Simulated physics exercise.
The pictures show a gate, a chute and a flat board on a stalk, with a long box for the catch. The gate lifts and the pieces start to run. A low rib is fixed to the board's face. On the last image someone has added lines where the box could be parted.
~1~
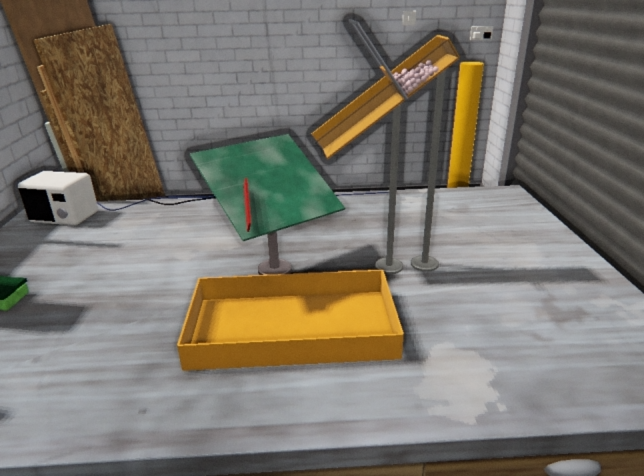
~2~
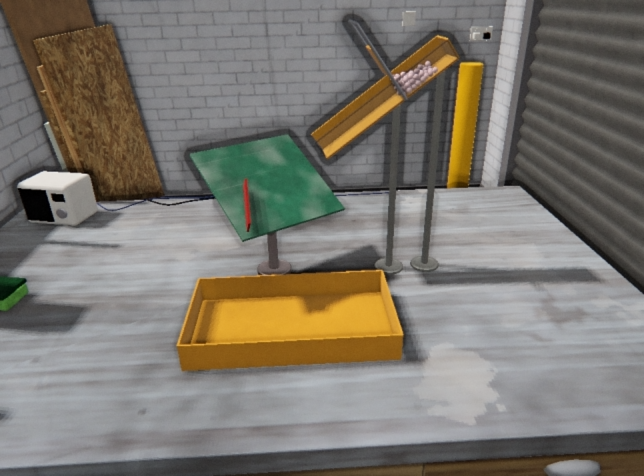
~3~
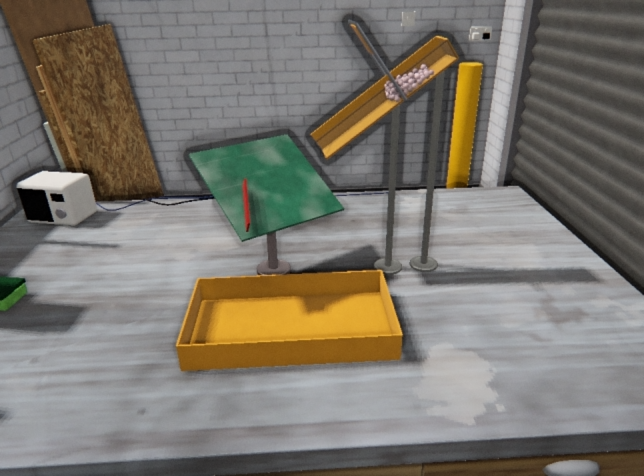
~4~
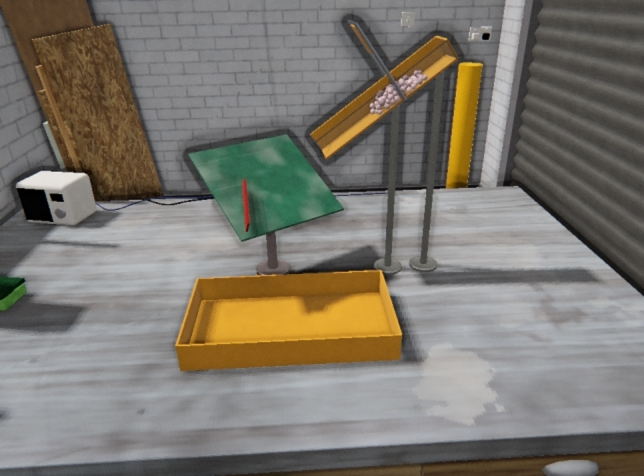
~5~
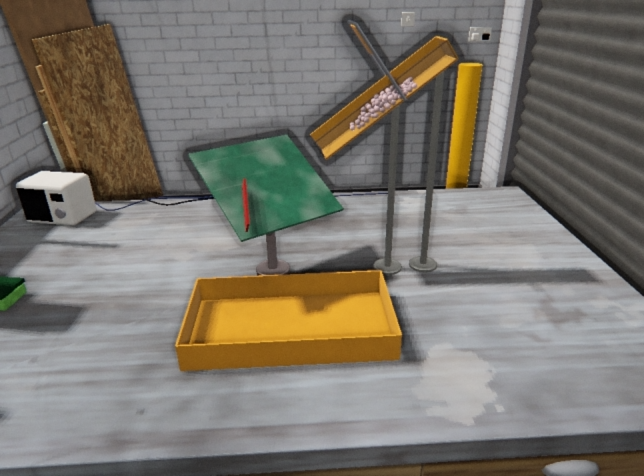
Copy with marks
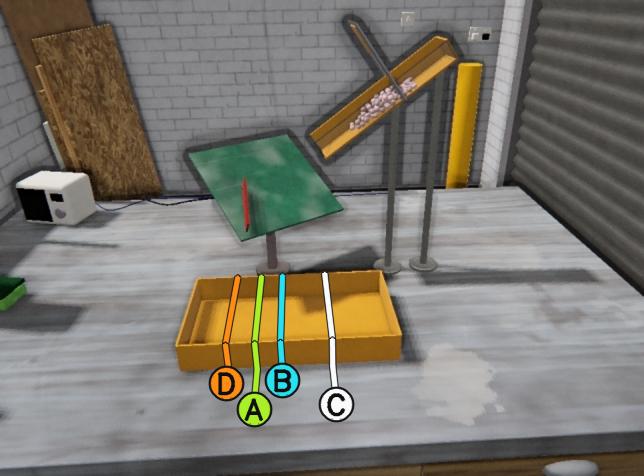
Small pinkish-white pieces start to slide down and to the left along a raised orange chute as its gate lifts, stretching into a longer trail by the end. Below and to the left, a tilted green board with a red rib stands on a stalk behind an empty yellow-orange box. The workshop's grey tabletop, brick wall and shutter are seen from slightly above by a still camera.
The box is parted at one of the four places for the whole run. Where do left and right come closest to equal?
B.
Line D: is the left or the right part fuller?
The right side.
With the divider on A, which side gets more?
More lands on the right.
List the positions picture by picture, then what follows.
Load behind the gate near (409, 80), sugar pearls; lip of the chute near (325, 154), sloping fairly steeply, in the first picture.
Middle of the board near (268, 181), tilted gently; middle of its low edge near (297, 223); of its high edge near (242, 143), in the second picture.
Front corners of the box near (177, 346) and (402, 335), empty; front of the load near (389, 97), in the third picture.
Middle of the load near (396, 88); its front near (373, 112), close to a third of the way to the lip; rib from (245, 178) to (249, 224), in the fourth picture.
Middle of the load near (383, 98); its front near (353, 128), close to two thirds of the way to the lip, in the fifth picture.
On the marked copy, line A crosses the front rim at (254, 342); line B crosses the front rim at (280, 341); line C crosses the front rim at (332, 338); line D crosses the front rim at (225, 343).
With A, of what is caught, a small share on the left of the divider, all but a few on the right.
With B, of what is caught, close to two thirds on the left of the divider, close to a third on the right.
With C, of what is caught, the bulk on the left of the divider, a small share on the right.
With D, of what is caught, none at all on the left of the divider, the whole lot on the right.
